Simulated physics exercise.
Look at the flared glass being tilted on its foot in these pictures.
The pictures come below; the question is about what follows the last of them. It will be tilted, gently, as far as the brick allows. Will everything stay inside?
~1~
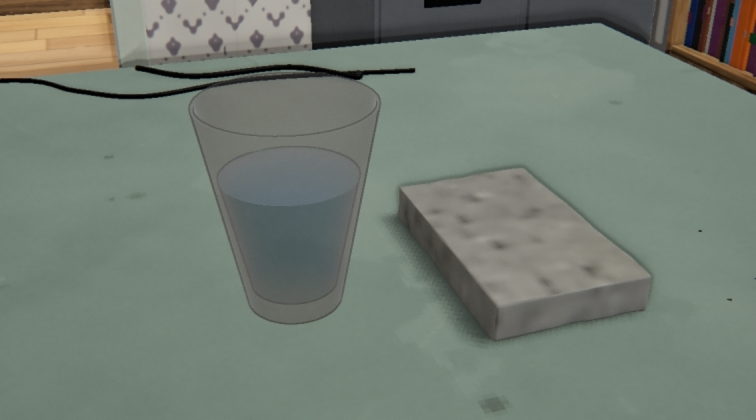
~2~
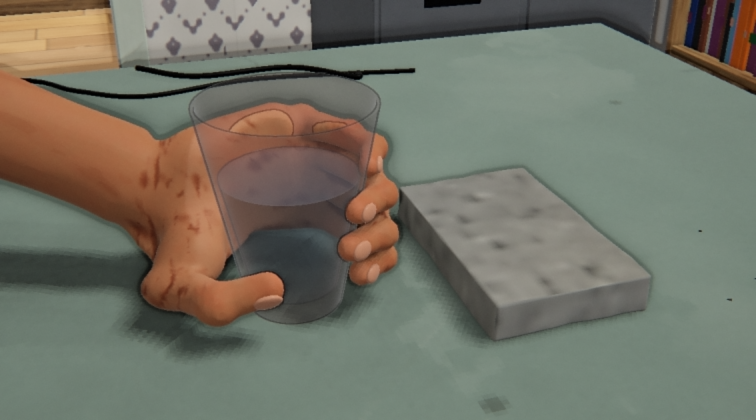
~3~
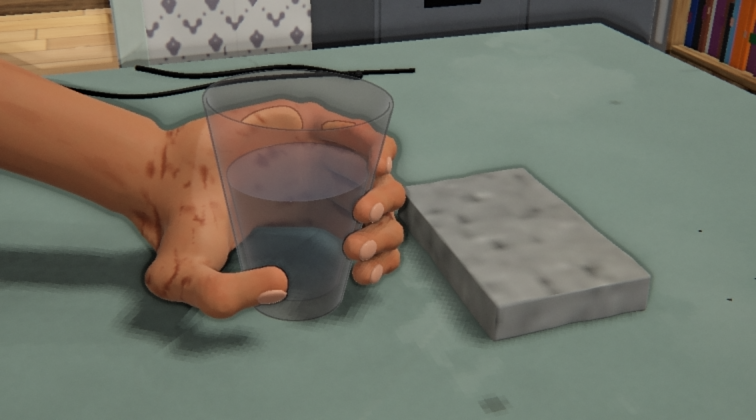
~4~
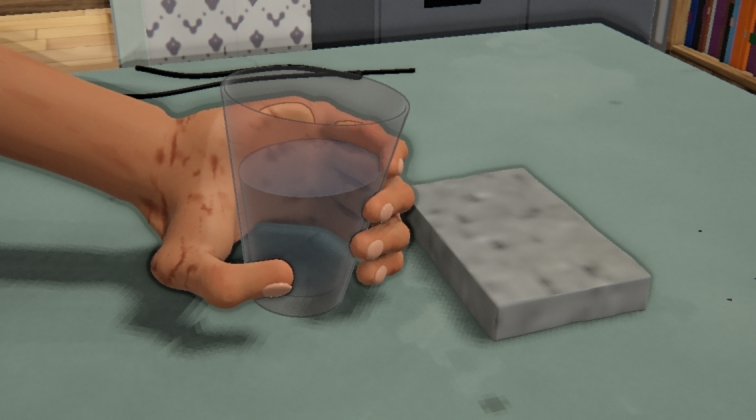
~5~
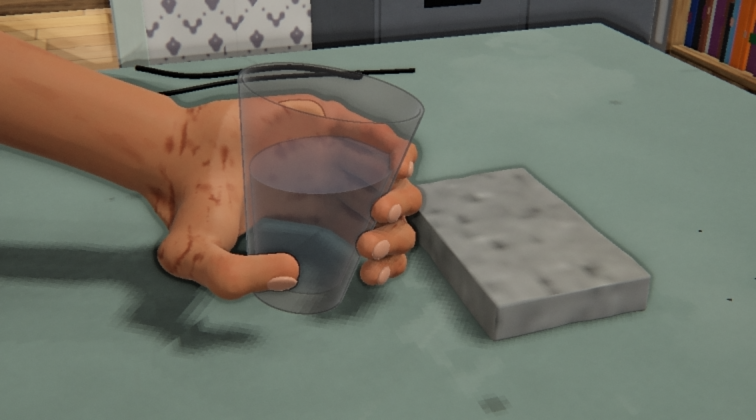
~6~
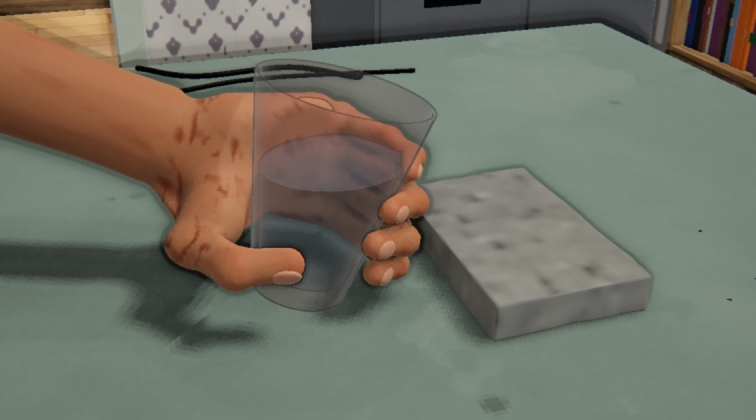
No: The liquid will escape at that angle.
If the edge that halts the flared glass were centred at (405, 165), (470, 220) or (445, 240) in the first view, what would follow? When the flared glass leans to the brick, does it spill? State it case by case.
Taking each in turn: Nothing escapes, some escapes, some escapes.
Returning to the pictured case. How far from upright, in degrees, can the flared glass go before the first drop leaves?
Around 45 degrees, I'd say.
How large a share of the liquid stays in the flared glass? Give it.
Close to 60 in a hundred stays in.
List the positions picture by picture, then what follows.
In the first picture, it stands upright; flared glass (290, 195) about two thirds full.
The second picture shows a hand takes hold; flared glass about two thirds full, surface at (289, 176); brick (511, 243).
The third picture shows on the way over; flared glass (298, 192) about two thirds full.
In the fourth picture, it is leaning; flared glass about two thirds full, surface at (308, 168); brick (511, 243).
The fifth picture shows tipping on its foot; flared glass (316, 184) about two thirds full.
In the sixth picture, the top moves towards the brick; flared glass about two thirds full, surface at (328, 163); brick (511, 243).
Next, the flared glass leans by about 35°; its rim is dry.
After that, the flared glass leans by about 50°; it has slopped over; nearly all of the water is inside.
Finally, the flared glass leans by about 60°, against the brick; it has slopped over; about two thirds of the water is inside.
